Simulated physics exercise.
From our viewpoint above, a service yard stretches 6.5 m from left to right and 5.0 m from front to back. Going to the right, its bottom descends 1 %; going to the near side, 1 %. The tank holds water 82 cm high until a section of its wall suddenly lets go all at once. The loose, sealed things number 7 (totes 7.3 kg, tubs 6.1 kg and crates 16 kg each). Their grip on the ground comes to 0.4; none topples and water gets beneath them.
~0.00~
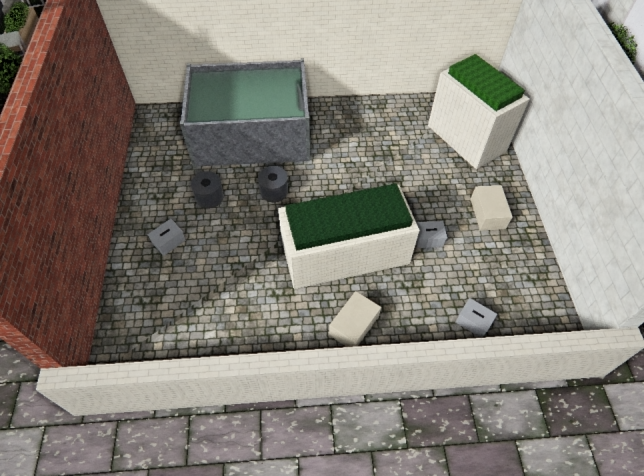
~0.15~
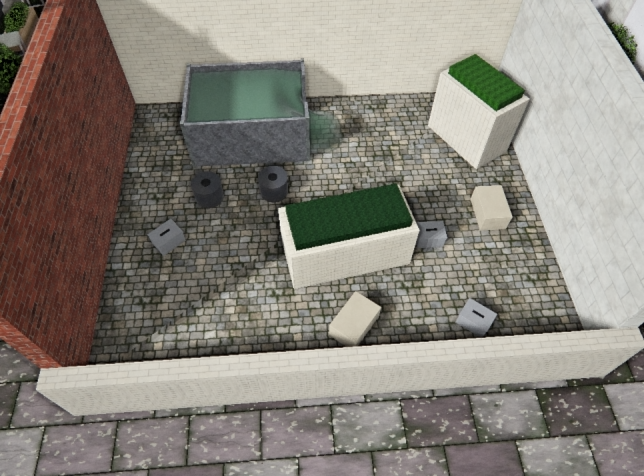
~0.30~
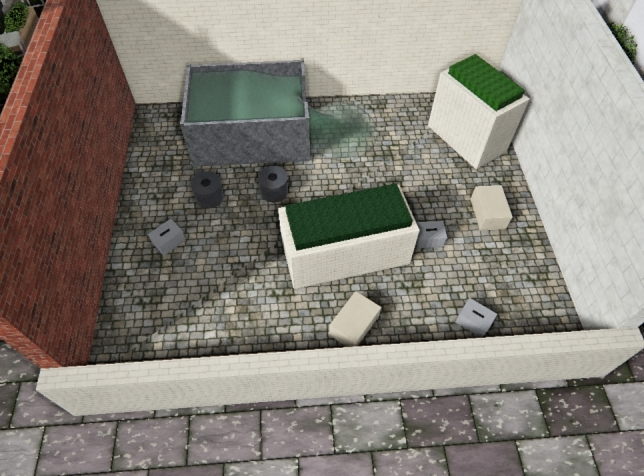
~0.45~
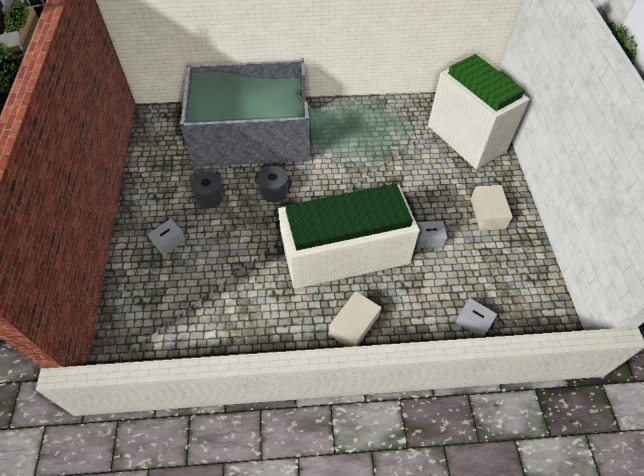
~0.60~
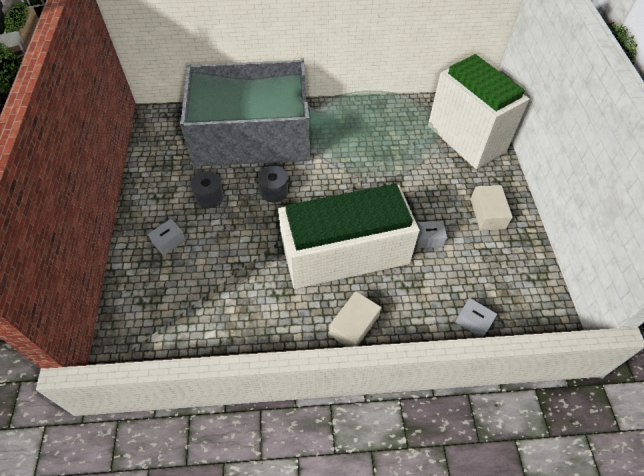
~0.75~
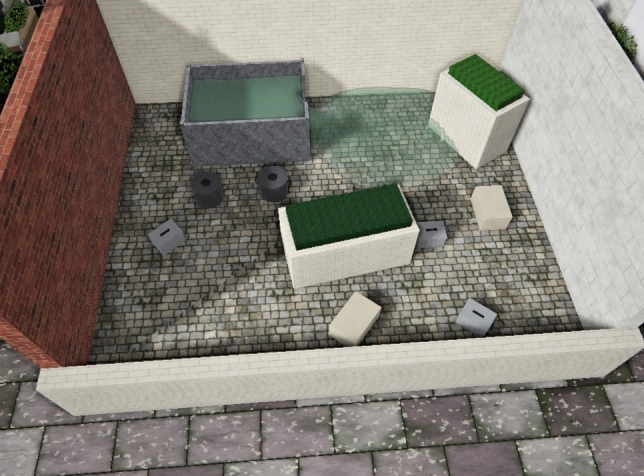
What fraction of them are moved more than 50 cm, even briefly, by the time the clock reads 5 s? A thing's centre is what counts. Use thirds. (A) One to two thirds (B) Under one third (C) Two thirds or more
The answer is A.
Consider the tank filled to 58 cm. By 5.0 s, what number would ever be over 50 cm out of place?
The count would be 2.
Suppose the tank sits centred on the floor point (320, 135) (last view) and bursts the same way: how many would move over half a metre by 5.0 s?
Then the count would be 3.
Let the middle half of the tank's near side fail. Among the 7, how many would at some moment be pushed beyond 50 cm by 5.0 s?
The answer would then be 5.
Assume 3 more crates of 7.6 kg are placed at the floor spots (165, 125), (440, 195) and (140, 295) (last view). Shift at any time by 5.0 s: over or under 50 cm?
Within it, beyond it, within it.
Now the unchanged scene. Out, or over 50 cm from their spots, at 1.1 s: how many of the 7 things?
The count is 0.
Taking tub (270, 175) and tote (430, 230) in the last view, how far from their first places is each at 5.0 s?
In turn: 0 cm, 20 cm.
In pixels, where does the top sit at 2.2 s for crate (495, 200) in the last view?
Somewhere near (552, 272) in the last view.
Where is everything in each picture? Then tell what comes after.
The first picture shows a tote at (165, 233) rests on the ground; a tub at (206, 183) rests on the ground; water covers 2.4 m2; 0 of 7 have shifted.
The second picture shows a tote at (165, 233), on the bottom; a tub at (206, 183) rests on the ground; water covers 2.9 m2; 0 of 7 have shifted.
The third picture shows a tote at (165, 233), on the bottom; a tub at (206, 183) rests on the ground; water covers 3.7 m2; 0 of 7 have shifted.
The fourth picture shows a tote at (165, 233) rests on the ground; a tub at (206, 183), on the bottom; water covers 4.7 m2; 0 of 7 have shifted.
The fifth picture shows a tote at (165, 233) rests on the ground; a tub at (206, 183), on the bottom; water covers 5.9 m2; 0 of 7 have shifted.
The sixth picture shows a tote at (165, 233), on the bottom; a tub at (206, 183), on the bottom; 7.0 m2 under water; 0 of 7 have shifted.
After 1.1 s 0 of 7 are over 50 cm from their spots; 0 afloat.
After 2.2 s 1 of 7 are over 50 cm from their spots; 0 afloat.
After 3.5 s 1 of 7 are over 50 cm from their spots; 1 afloat.
After 5.0 s 3 of 7 are over 50 cm from their spots, and 3 have been at some point; 1 afloat.
